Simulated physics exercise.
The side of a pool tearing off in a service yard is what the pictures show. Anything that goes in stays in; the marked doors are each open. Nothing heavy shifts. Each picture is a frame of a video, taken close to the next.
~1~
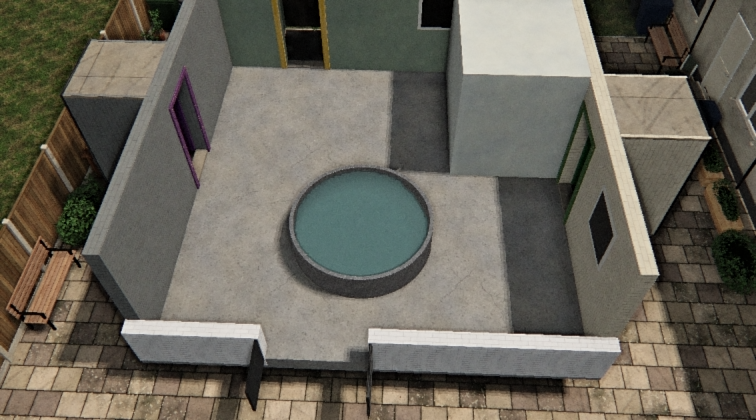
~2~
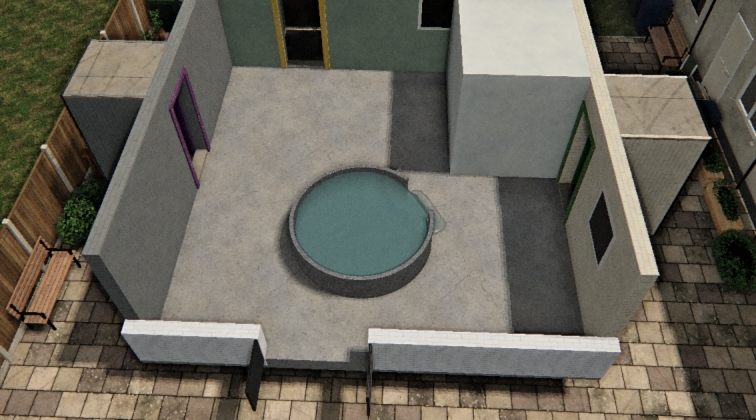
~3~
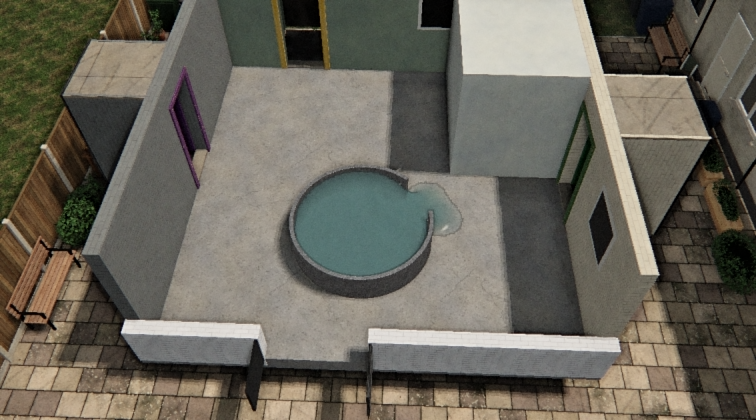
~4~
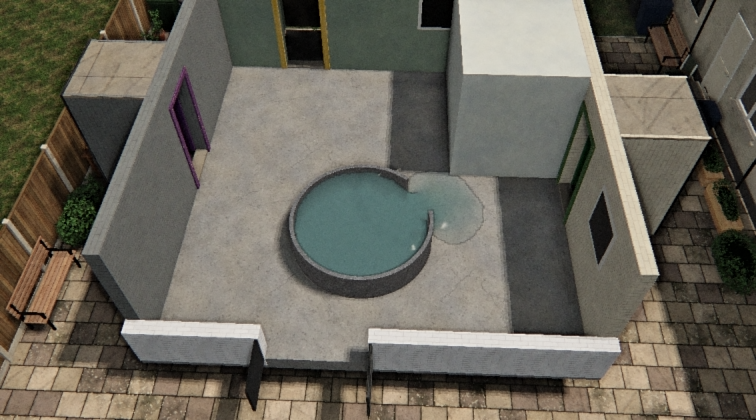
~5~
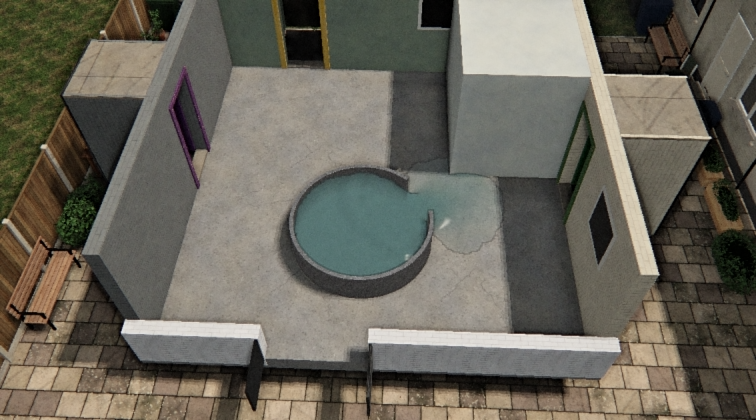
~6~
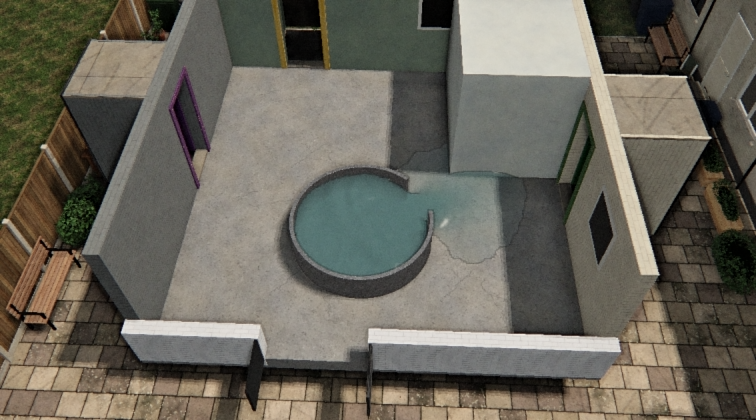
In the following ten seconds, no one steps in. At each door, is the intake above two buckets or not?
I expect the purple door to stop at two buckets or less; I expect the green door to go past two buckets; I expect the yellow door to stop at two buckets or less.
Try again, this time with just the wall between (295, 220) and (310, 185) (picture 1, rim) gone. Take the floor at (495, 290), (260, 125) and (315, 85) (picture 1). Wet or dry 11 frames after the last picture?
Point one not reached; point two reached; point three not reached.
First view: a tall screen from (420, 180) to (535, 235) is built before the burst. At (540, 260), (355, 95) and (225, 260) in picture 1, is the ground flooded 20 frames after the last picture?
Submerged, submerged, untouched.
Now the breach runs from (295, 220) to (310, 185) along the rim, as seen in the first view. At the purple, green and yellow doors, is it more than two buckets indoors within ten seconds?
Purple door: Beyond the mark; green door: Short of the mark; yellow door: Beyond the mark.
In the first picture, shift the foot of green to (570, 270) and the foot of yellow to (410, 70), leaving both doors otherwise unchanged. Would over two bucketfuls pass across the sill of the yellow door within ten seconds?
Well, the yellow one spills past the mark, I reckon.
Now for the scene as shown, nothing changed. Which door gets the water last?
Looking at the pictures, the answer is the door marked purple.
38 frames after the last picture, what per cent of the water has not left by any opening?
Roughly 76 parts in every hundred.
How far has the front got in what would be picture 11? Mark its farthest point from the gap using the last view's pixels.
The front's farthest point is close to (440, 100).
A moment on, water covers 15 % of the floor; the purple door not reached, the green door under two buckets in, the yellow door not reached.
Next, water covers 20 % of the floor; the purple door not reached, the green door far over two buckets in, the yellow door not reached.
Then, water covers 25 % of the floor; the purple door not reached, the green door far over two buckets in, the yellow door not reached.
Later, water covers 50 % of the floor; the purple door not reached, the green door far over two buckets in, the yellow door wet at the sill, nothing in.
In the end, water covers 75 % of the floor; the purple door wet at the sill, nothing in, the green door far over two buckets in, the yellow door wet at the sill, nothing in.
